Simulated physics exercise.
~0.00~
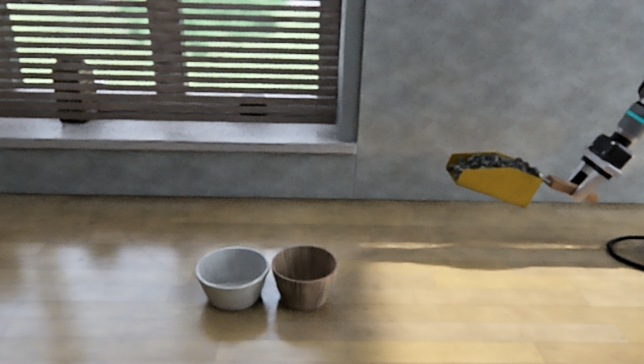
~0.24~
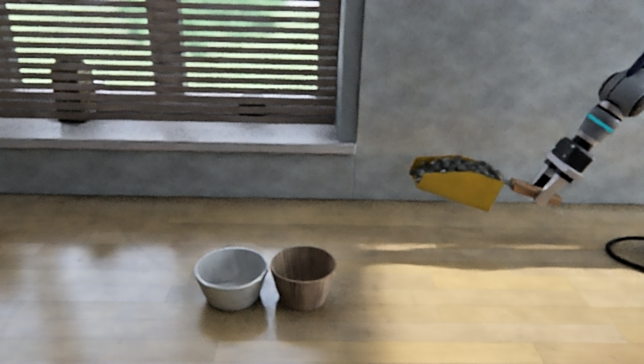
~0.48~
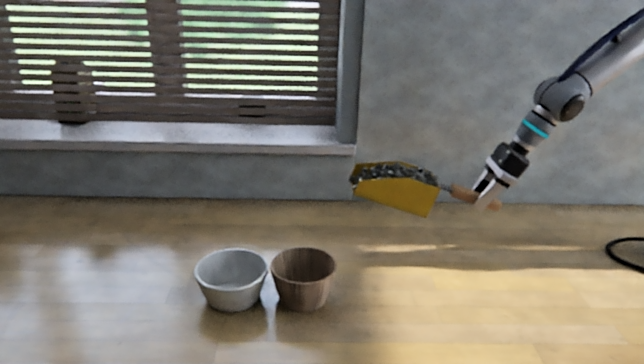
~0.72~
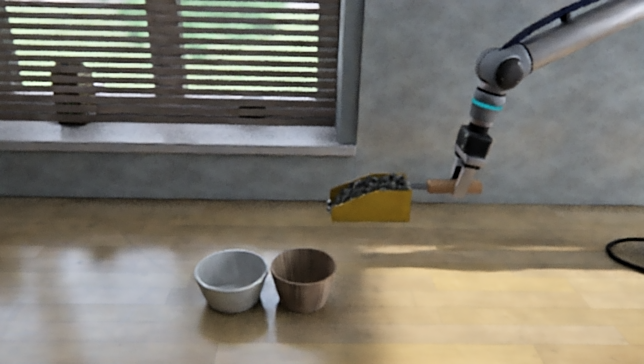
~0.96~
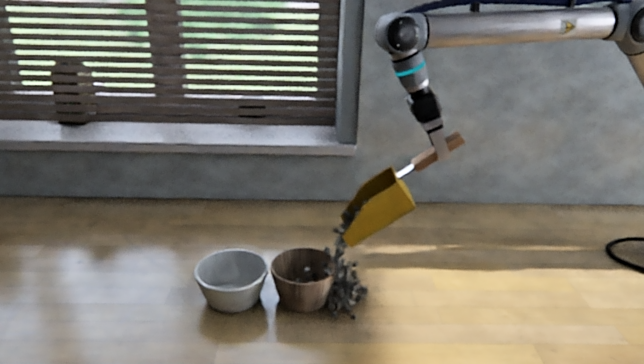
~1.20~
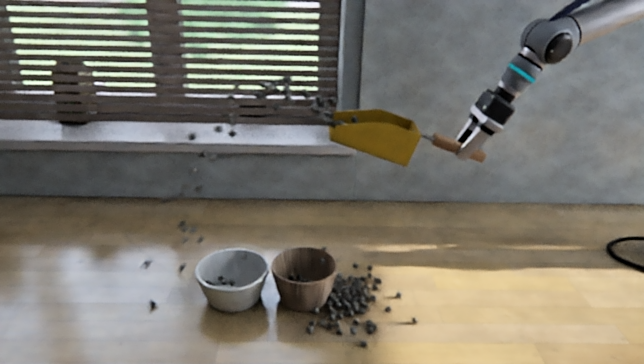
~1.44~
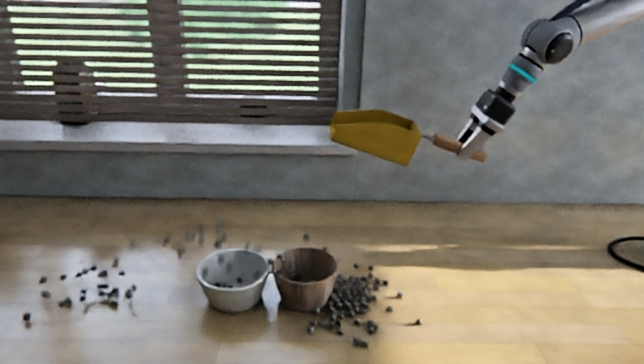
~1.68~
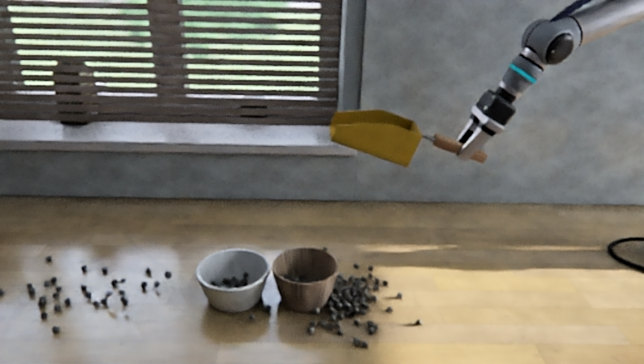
The clip shows a robot arm carrying a yellow scoop of dark pebbles left toward two bowls, tipping some into and beside the brown one, then swinging up and flinging more leftward, leaving pebbles in both bowls and scattered across the wooden table.
